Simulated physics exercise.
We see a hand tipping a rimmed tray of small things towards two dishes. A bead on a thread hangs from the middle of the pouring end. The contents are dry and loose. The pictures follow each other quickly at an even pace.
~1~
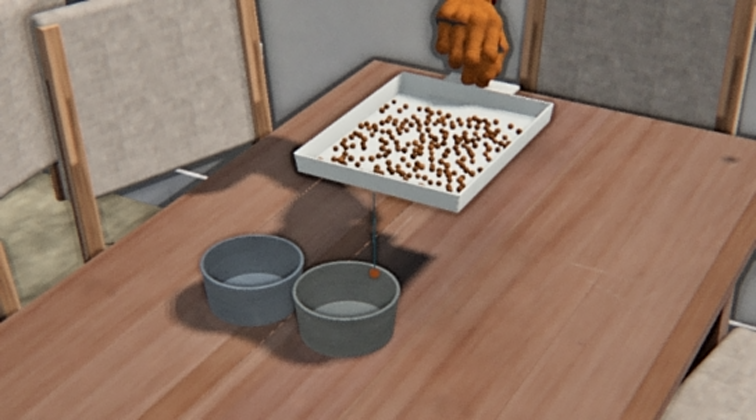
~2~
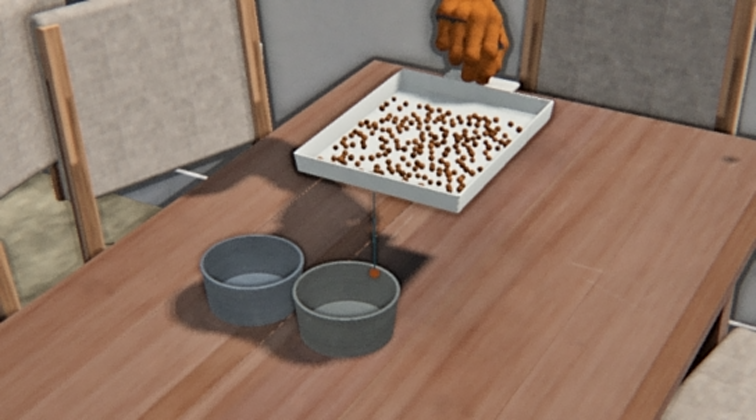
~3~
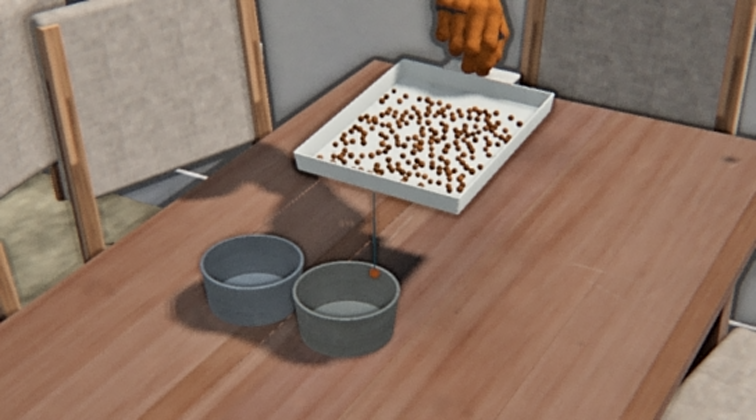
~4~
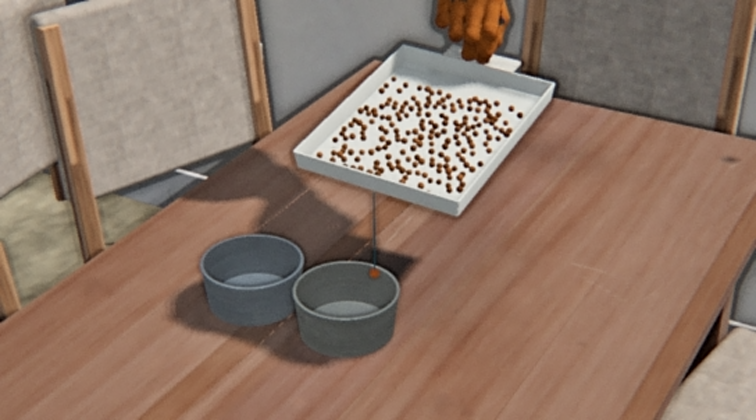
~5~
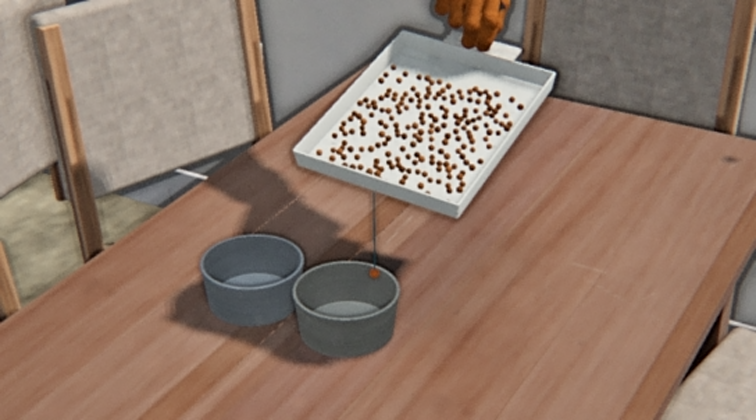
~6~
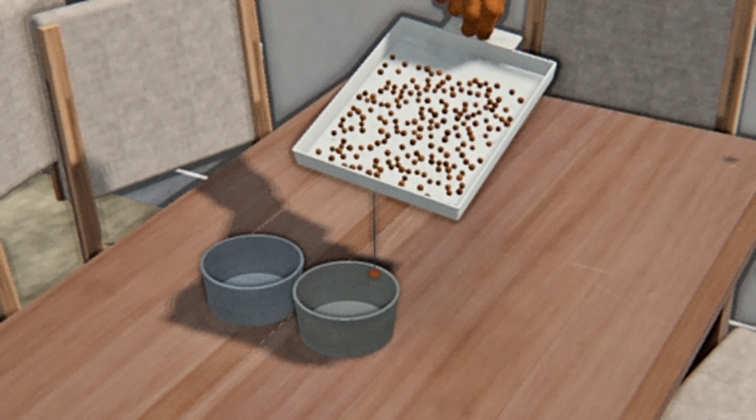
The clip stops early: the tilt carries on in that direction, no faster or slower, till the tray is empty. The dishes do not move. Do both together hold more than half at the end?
Together they catch under half.
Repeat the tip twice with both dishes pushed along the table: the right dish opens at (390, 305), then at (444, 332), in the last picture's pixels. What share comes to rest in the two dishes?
About 60 and 90 per cent.
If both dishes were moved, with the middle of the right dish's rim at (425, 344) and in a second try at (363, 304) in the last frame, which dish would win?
At the first place the right one, at the second the right dish.
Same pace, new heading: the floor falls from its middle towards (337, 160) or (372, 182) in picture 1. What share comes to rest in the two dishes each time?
First some 40, then 60 per cent.
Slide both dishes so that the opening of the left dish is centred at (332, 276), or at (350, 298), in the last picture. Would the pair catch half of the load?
One: Over half. Two: Most of it.
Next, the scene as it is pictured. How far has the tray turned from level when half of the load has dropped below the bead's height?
Near 115 degrees.
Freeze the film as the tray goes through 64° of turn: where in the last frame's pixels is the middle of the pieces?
Near (418, 182).
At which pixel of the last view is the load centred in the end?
Close to (421, 364).
Soon after the last picture, tray tipped steeply; nearly all on the tray; a stray few in the air.
A little later, tray tipped past a quarter turn; most on the tray; a stray few in the right dish; a small part outside both; a small part in the air.
Later still, tray tipped past a quarter turn; a small part in the right dish; most outside both.
At rest, tray tipped past a quarter turn; a small part in the right dish; none in the left dish; most outside both.
